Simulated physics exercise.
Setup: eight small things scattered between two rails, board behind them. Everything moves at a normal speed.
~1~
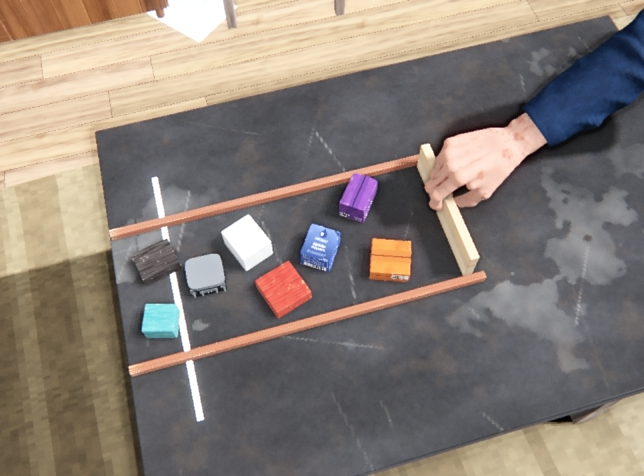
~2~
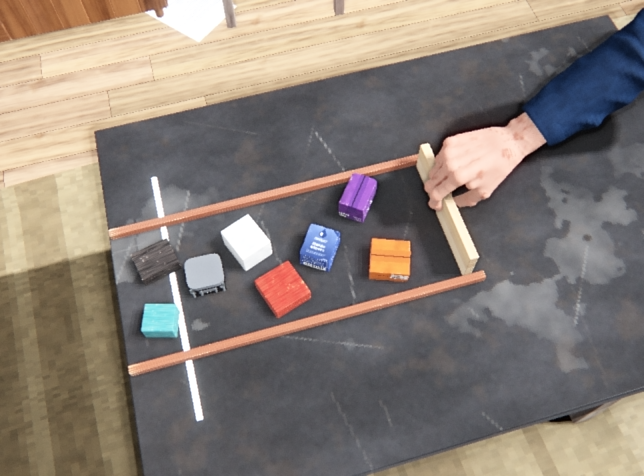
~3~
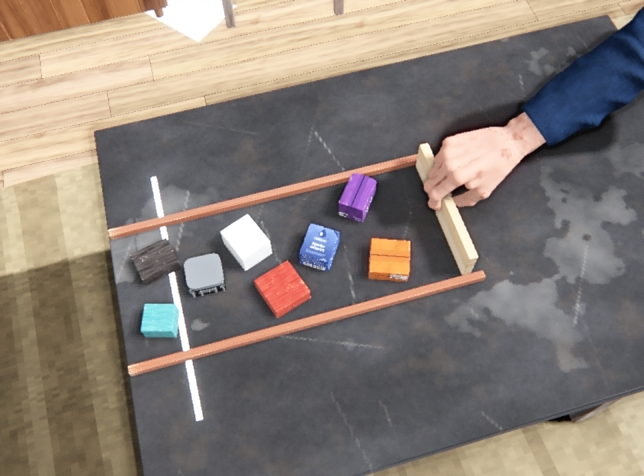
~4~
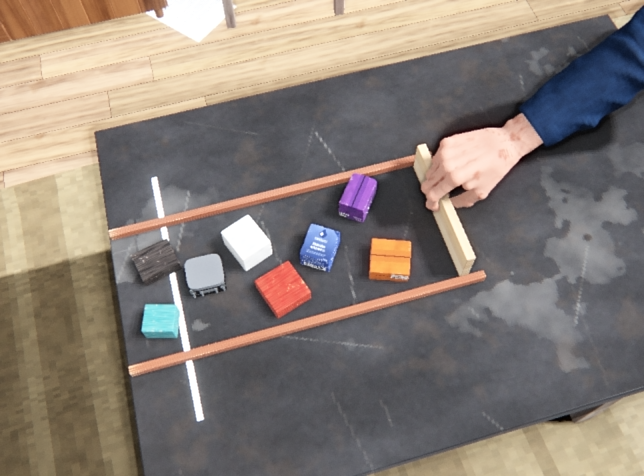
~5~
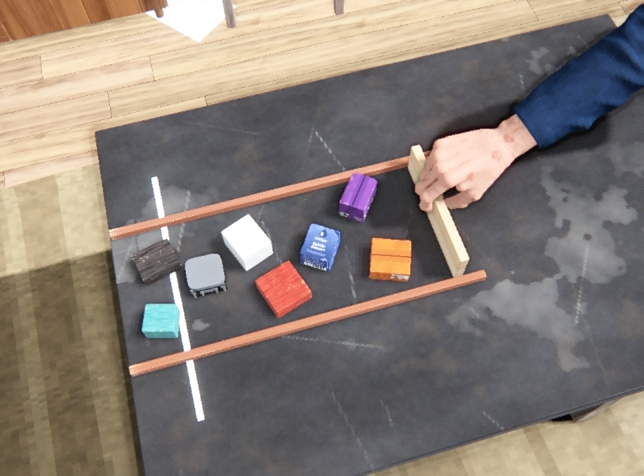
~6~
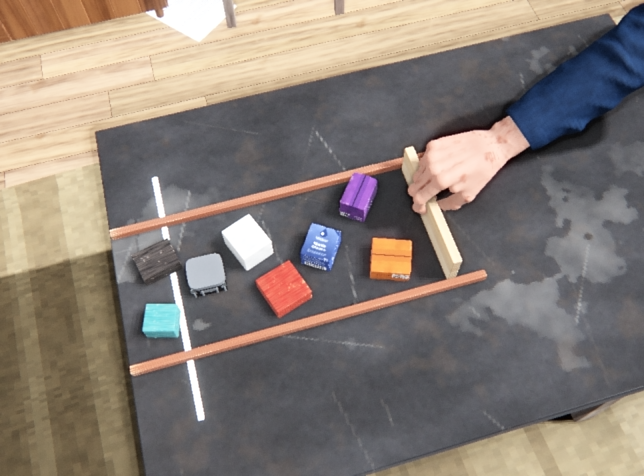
The clip shows small colored blocks and boxes lying between two rails on a dark tabletop, all staying still, while a hand in a blue sleeve slides an upright wooden board slightly to the left toward them.
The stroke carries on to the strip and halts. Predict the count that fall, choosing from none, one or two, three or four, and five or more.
Spilled: More than two, under five.
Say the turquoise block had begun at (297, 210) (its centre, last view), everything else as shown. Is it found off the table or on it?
In that case it holds firm.
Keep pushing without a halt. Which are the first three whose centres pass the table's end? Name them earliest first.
Sequence: Turquoise block, black block, red block.
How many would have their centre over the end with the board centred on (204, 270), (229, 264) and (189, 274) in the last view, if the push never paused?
The counts would come out as 1, 0 and 2.
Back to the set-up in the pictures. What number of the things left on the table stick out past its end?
You'd get 2.
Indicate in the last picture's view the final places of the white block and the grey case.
The white block finishes at (123, 261); the grey case finishes at (126, 305).
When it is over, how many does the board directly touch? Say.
3 in contact.
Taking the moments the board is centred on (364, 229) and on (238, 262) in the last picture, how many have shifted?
By then 2, and 8.
Soon after, none off yet; turquoise block at rest near (162, 321); black block at rest near (157, 262); grey case at rest near (207, 275).
After that, none off yet; turquoise block at rest near (162, 321); black block at rest near (157, 262); grey case moving near (202, 277).
And then, none off yet; turquoise block displaced about its own width near (124, 334); black block displaced about its own width near (127, 264); grey case displaced about its own width near (160, 294).
In the end, the number that fall off is three or four; gone, red block, black block and turquoise block.
